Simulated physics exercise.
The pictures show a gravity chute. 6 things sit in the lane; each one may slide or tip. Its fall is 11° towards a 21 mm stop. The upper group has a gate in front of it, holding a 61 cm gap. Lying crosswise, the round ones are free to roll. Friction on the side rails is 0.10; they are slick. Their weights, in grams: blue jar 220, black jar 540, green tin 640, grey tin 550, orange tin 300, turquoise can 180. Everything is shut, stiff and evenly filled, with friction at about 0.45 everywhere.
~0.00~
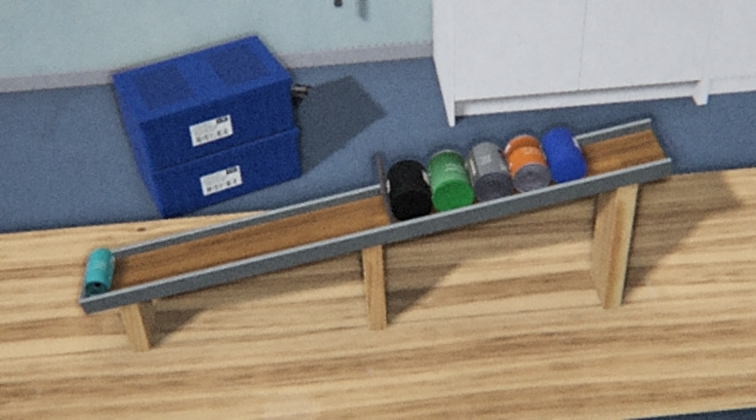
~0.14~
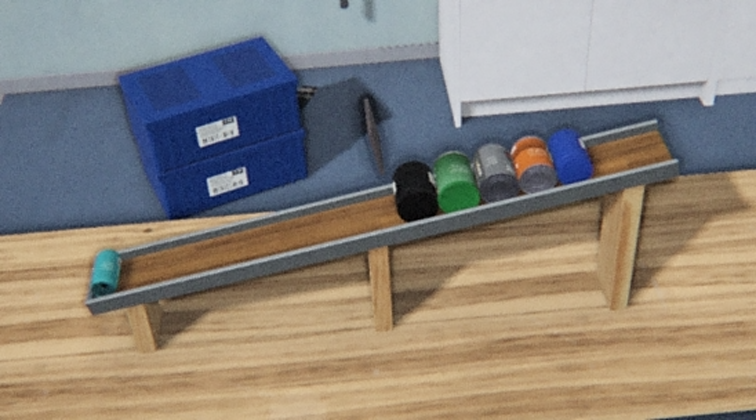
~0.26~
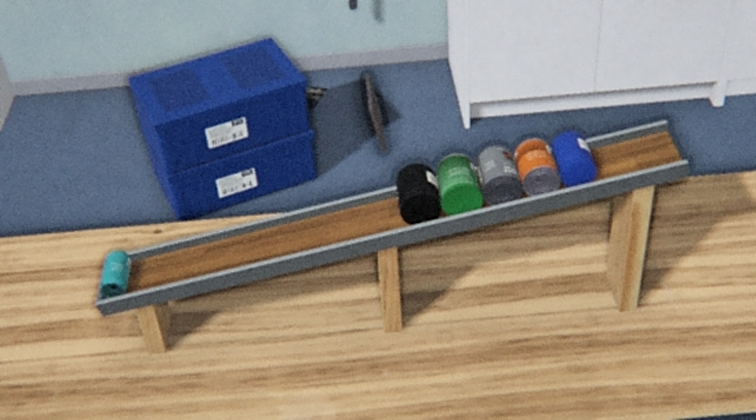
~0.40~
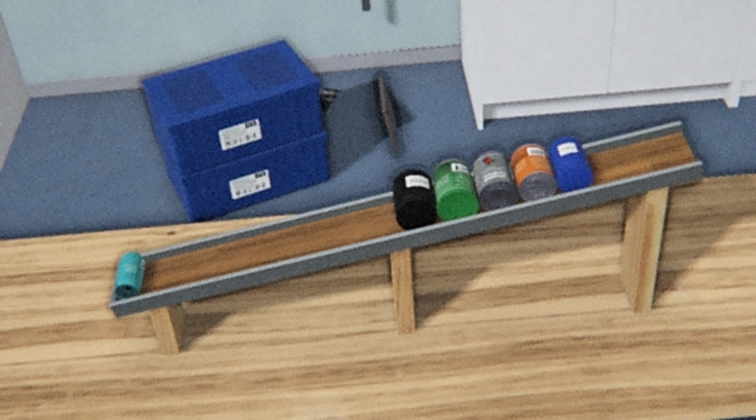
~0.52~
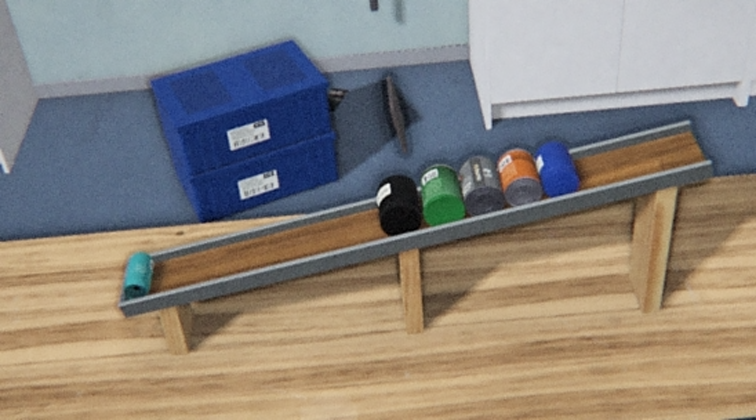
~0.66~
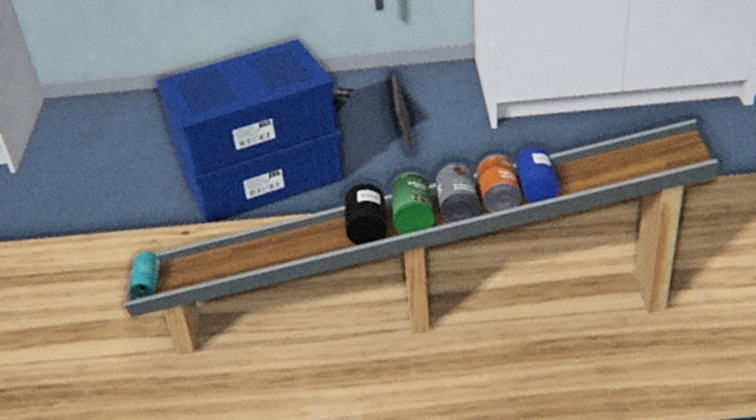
Five cans in a row, black, green, grey, orange and blue, rolled slowly at first and then faster down a sloping wooden chute toward the left, while a turquoise can stayed at its low end.
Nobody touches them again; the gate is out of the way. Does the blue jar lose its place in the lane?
No, it keeps it.
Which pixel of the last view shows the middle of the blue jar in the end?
At pixel (289, 236) or so, give or take.
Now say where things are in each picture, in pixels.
The first frame shows gate shut; blue jar (563, 157); black jar (409, 191).
The second frame shows leader 67 cm from the stop; grey tin (495, 174); orange tin (533, 166).
The third frame shows leader 65 cm from the stop; turquoise can (116, 274); black jar (418, 195).
The fourth frame shows leader 62 cm from the stop; black jar (415, 201); green tin (455, 191).
The fifth frame shows leader 57 cm from the stop; black jar (399, 206); orange tin (520, 178).
The sixth frame shows leader 48 cm from the stop; blue jar (537, 176); black jar (366, 215).
After 0.96 s, leader 23 cm from the stop; blue jar near (448, 198).
After 1.16 s, leader 5 cm from the stop; blue jar near (363, 218).
In the end (1.9 s), over the stop, turquoise can; the other 5 in the lane. In the last view, blue jar near (289, 236).
